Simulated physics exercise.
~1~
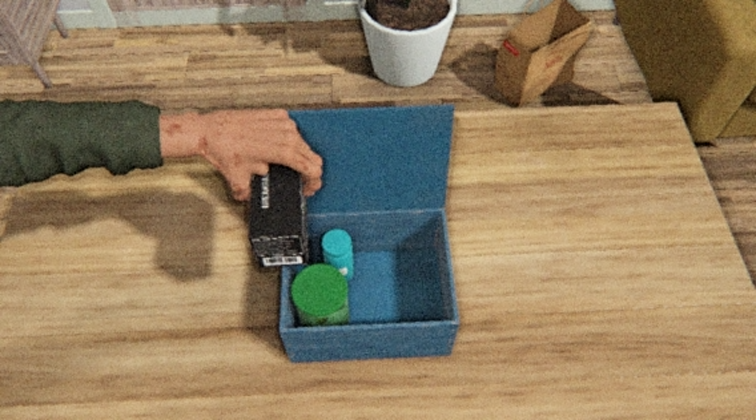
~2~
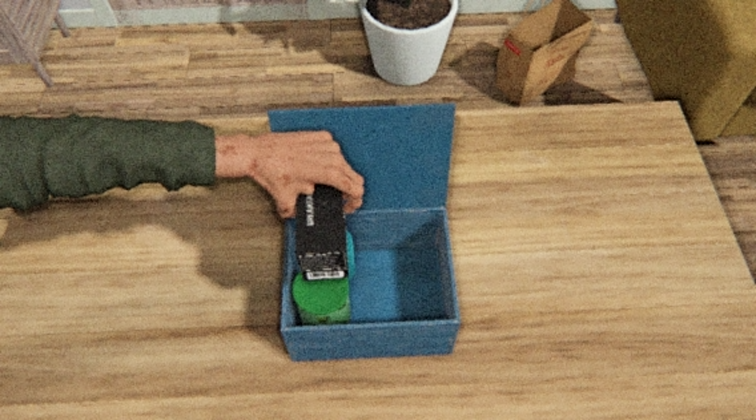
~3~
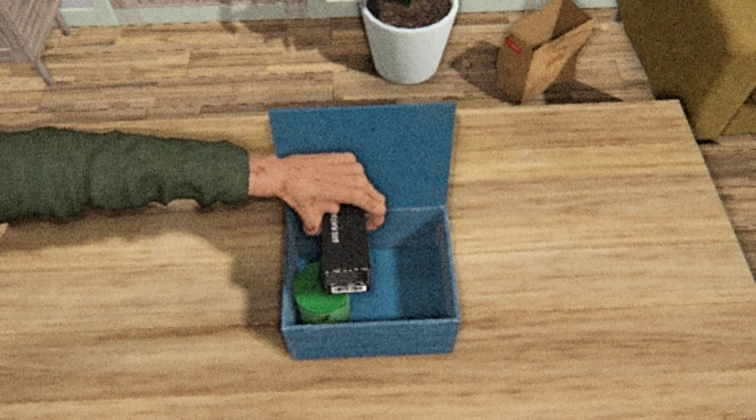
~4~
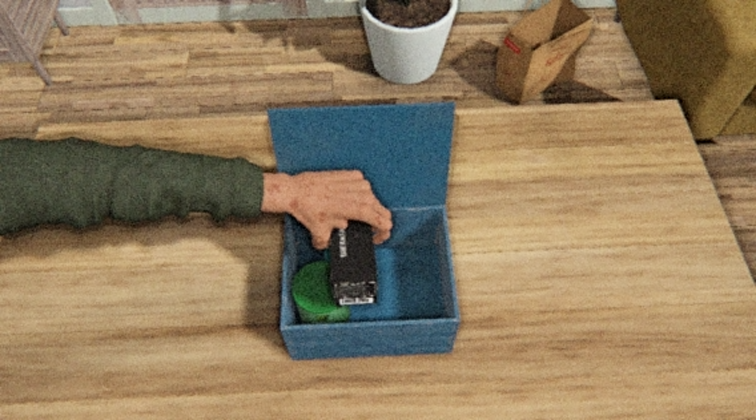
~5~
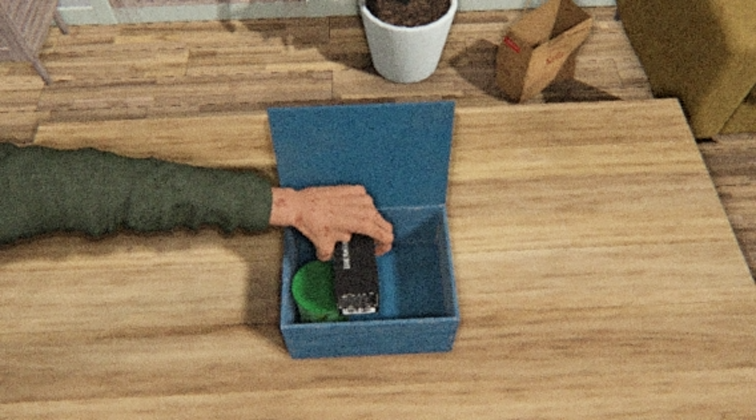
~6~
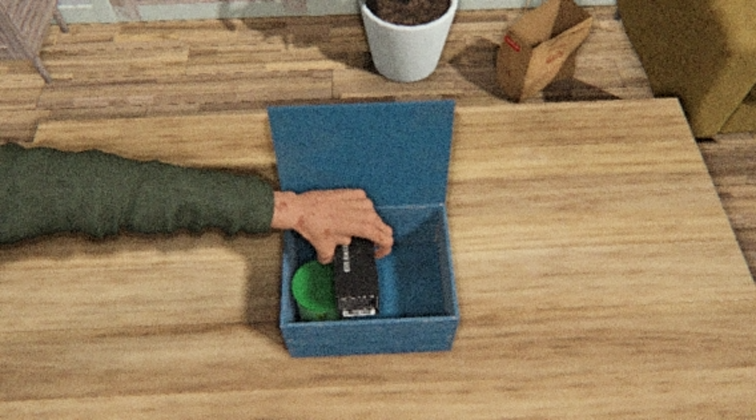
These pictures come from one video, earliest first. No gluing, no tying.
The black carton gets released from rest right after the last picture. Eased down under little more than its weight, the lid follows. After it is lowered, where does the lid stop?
It stops flat on the box.
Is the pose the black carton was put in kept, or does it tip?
The black carton ends up leaning.
Then, 0.40 s after the last picture, black carton on its side near (391, 287).
Then, 1.50 s after the last picture, lid 64° above the rim; black carton on its side near (391, 288).
Then, 1.90 s after the last picture, lid 36° above the rim; black carton on its side near (391, 288).
Then, 2.40 s after the last picture, lid shut; black carton on its side near (391, 288).
At rest, lid shut; tipped over in the box, black carton; the other 2 in place. Seen from the same camera at the end, black carton near (391, 288).
